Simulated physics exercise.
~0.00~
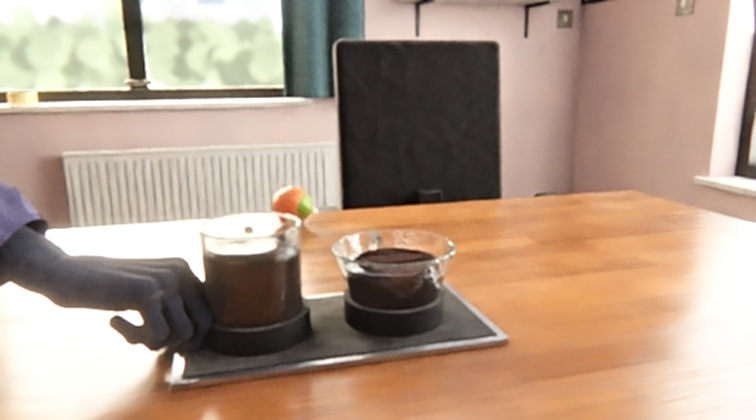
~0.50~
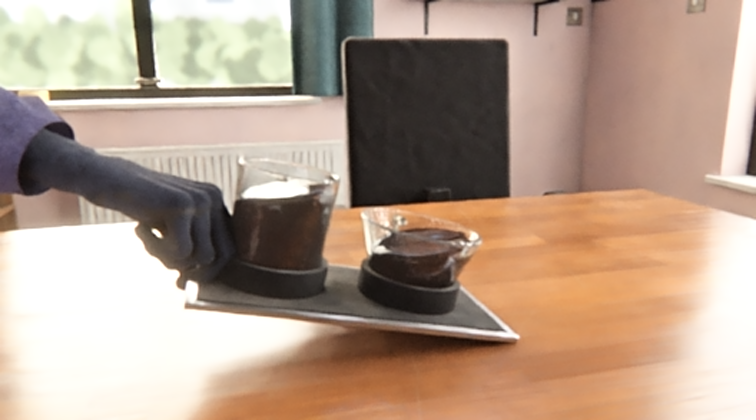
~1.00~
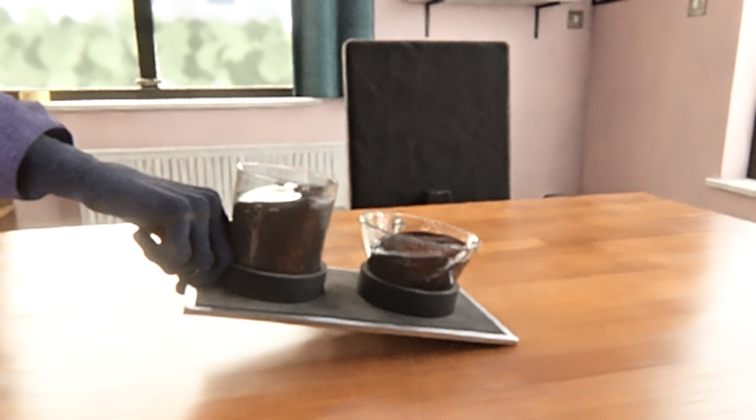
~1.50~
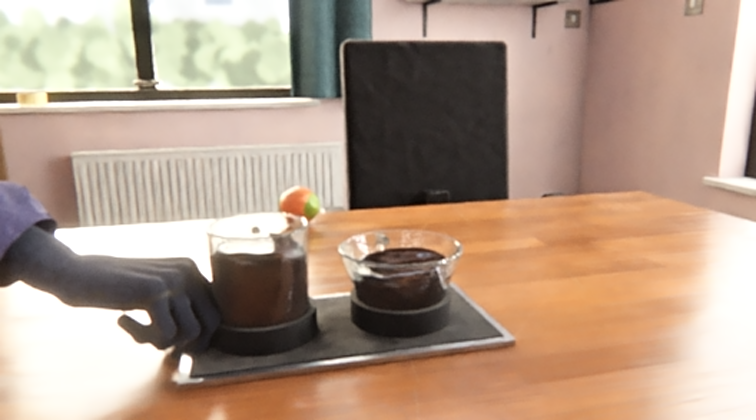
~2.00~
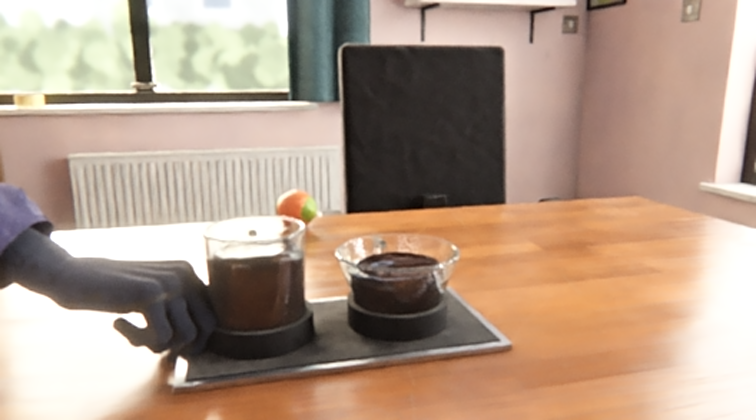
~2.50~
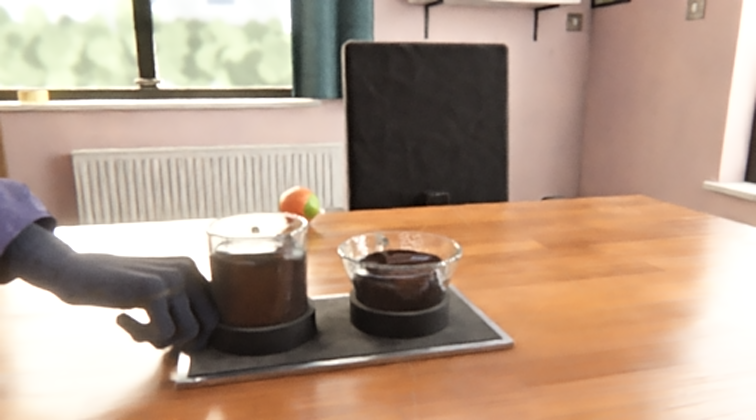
A bright room with pale pink walls, a window, a white radiator and a black chair is seen from across a wooden table, the view swaying slightly. On a dark tray with a silvery rim, a taller glass of dark coffee stands at left and a wider, shallower glass cup at right, both in black holders. A dark hand with a purple sleeve raises the tray's left edge, tipping everything toward the right. It holds the slope briefly, then lowers the tray flat, uncovering a red and green fruit behind. Both vessels end upright, no spill visible, the hand still beside them.
